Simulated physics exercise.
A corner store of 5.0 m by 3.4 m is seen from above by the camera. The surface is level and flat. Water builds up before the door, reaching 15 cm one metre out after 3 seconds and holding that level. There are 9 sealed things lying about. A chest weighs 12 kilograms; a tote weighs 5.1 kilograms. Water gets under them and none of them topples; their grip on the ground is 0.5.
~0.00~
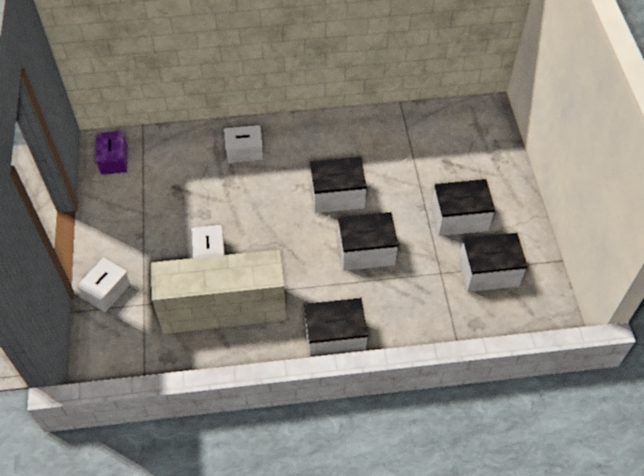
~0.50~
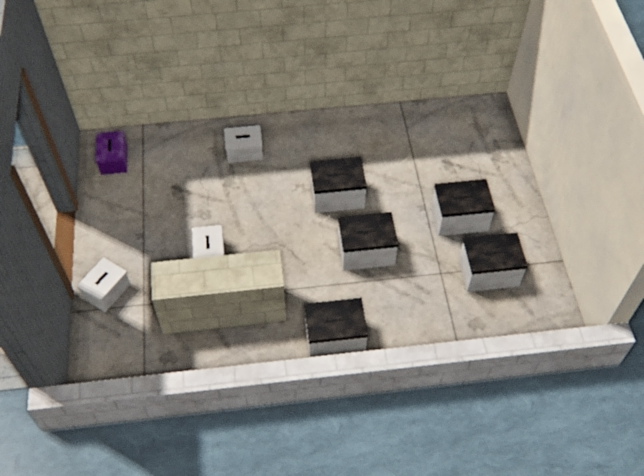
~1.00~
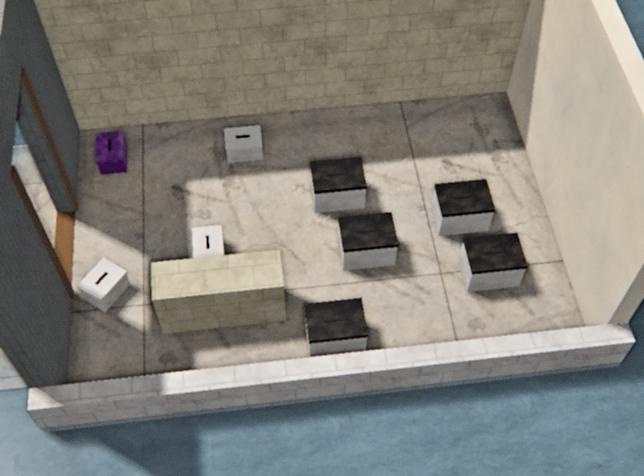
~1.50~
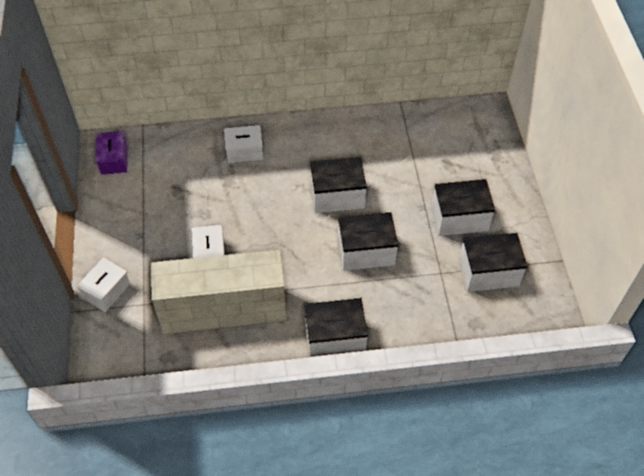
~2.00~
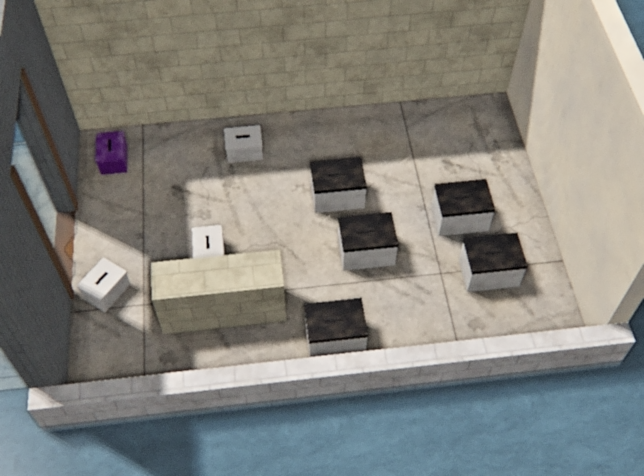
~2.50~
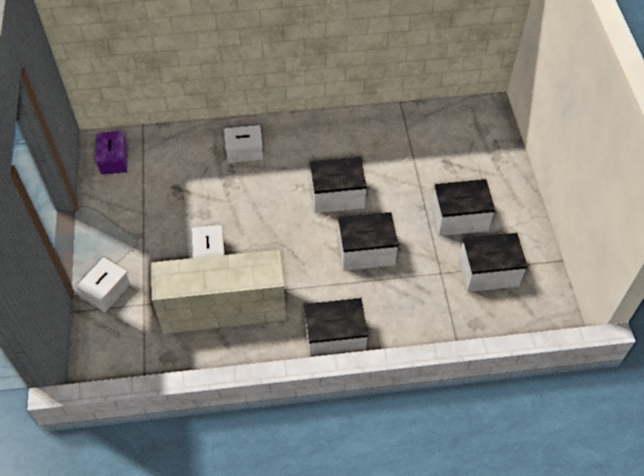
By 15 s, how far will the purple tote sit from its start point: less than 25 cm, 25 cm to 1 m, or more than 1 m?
Less than 25 cm.
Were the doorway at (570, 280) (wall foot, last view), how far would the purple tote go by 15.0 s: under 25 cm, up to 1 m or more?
With that change, the purple tote edges a short distance.
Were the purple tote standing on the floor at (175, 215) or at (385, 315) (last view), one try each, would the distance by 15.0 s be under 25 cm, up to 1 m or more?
First try: It covers a big distance; second try: It inches along.
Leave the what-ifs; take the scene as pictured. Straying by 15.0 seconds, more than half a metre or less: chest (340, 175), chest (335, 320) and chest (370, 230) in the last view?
Well, in sequence it's farther, smaller, farther.
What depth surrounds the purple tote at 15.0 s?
I'd say around 4 cm.
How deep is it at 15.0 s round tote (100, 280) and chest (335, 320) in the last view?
I'd put it at 4 cm and 6 cm respectively.
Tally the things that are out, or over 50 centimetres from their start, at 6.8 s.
Count: 1.
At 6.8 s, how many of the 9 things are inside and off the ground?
1 at that moment.
After 3.5 s the purple tote is near (110, 146), 0.0 m from its start, aground; 0 afloat.
After 6.8 s the purple tote is near (110, 146), 0.0 m from its start, aground; 1 afloat.
After 11.0 s the purple tote is near (110, 146), 0.0 m from its start, aground; 3 afloat.
After 15.0 s the purple tote is near (110, 146), 0.0 m from its start, aground; 8 afloat.
